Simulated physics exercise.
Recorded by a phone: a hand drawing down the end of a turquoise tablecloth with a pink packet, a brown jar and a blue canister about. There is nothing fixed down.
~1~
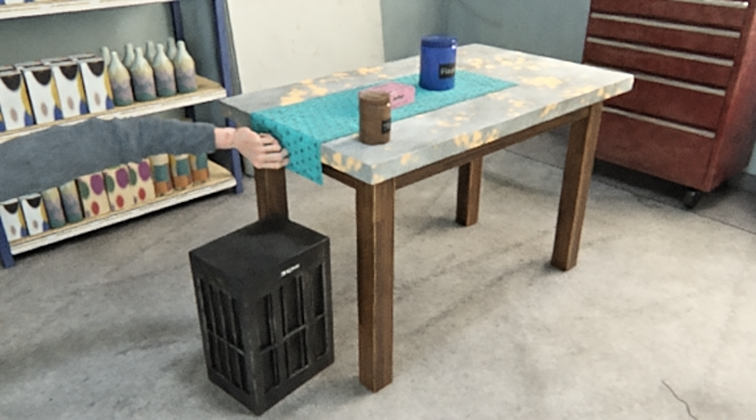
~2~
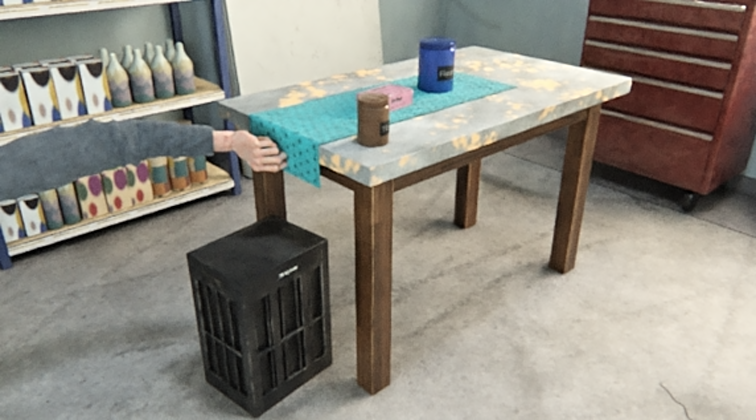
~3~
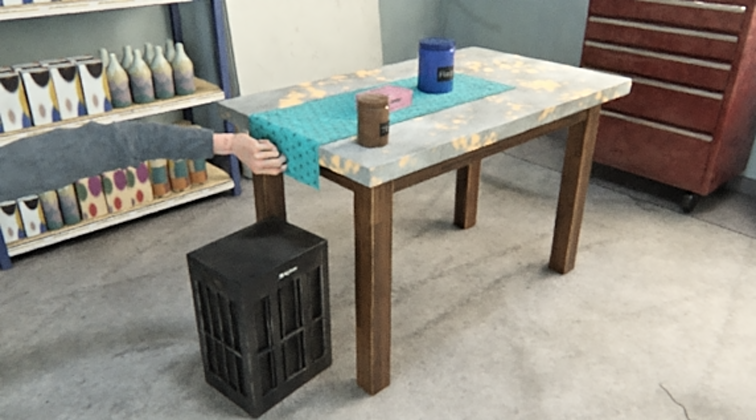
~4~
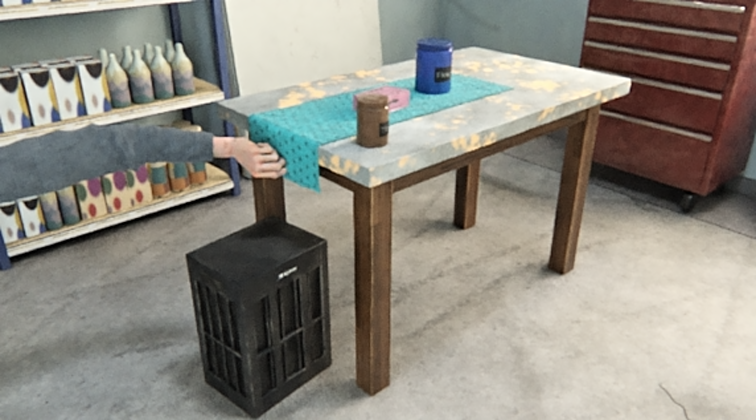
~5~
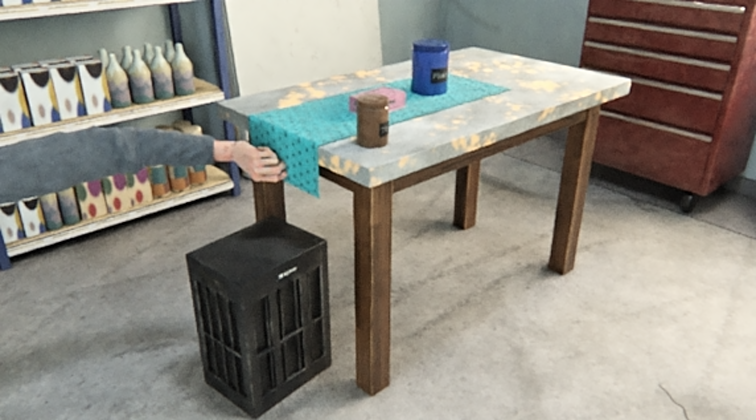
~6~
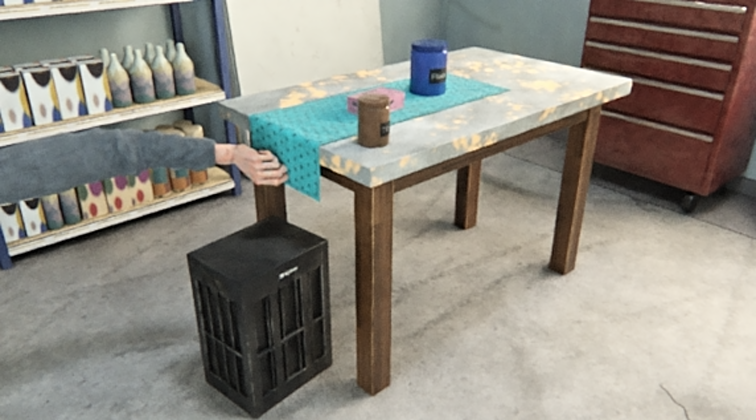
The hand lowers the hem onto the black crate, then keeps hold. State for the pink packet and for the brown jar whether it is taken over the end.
Statement: The pink packet is not taken over; the brown jar is not taken over.
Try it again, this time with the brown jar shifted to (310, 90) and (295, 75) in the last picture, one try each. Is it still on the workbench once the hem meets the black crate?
On the first go it gets pulled off, and on the second it is still on top.
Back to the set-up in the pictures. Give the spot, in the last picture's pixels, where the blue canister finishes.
It ends up roughly at (390, 76).
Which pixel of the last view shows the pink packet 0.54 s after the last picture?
It is roughly at (351, 108).
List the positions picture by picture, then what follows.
The first picture shows tablecloth end (322, 186); pink packet (387, 89); brown jar (375, 95); blue canister (439, 38); top of the crate (256, 259).
The second picture shows tablecloth end (320, 188), far hem (518, 87); brown jar (373, 97); brown jar stands beside the cloth.
The third picture shows tablecloth end (320, 190); pink packet (384, 92).
The fourth picture shows tablecloth end (320, 193), far hem (515, 88); brown jar (373, 98).
The fifth picture shows tablecloth end (319, 199); pink packet (378, 93).
The sixth picture shows tablecloth end (320, 202), far hem (511, 90); pink packet (376, 94); brown jar (374, 98); top of the crate (254, 261).
Then, 0.20 s later than the last view, hem going down; packet moved a little; jar as before.
Then, 0.54 s later than the last view, hem going down; packet carried along near (351, 108); jar as before.
Then, 0.90 s later than the last view, hem on the crate; packet carried along near (333, 113); jar as before.
Finally, hem on the crate; packet carried along near (332, 113); jar as before. The pink packet keeps clear of the edge and the brown jar stays on the table.
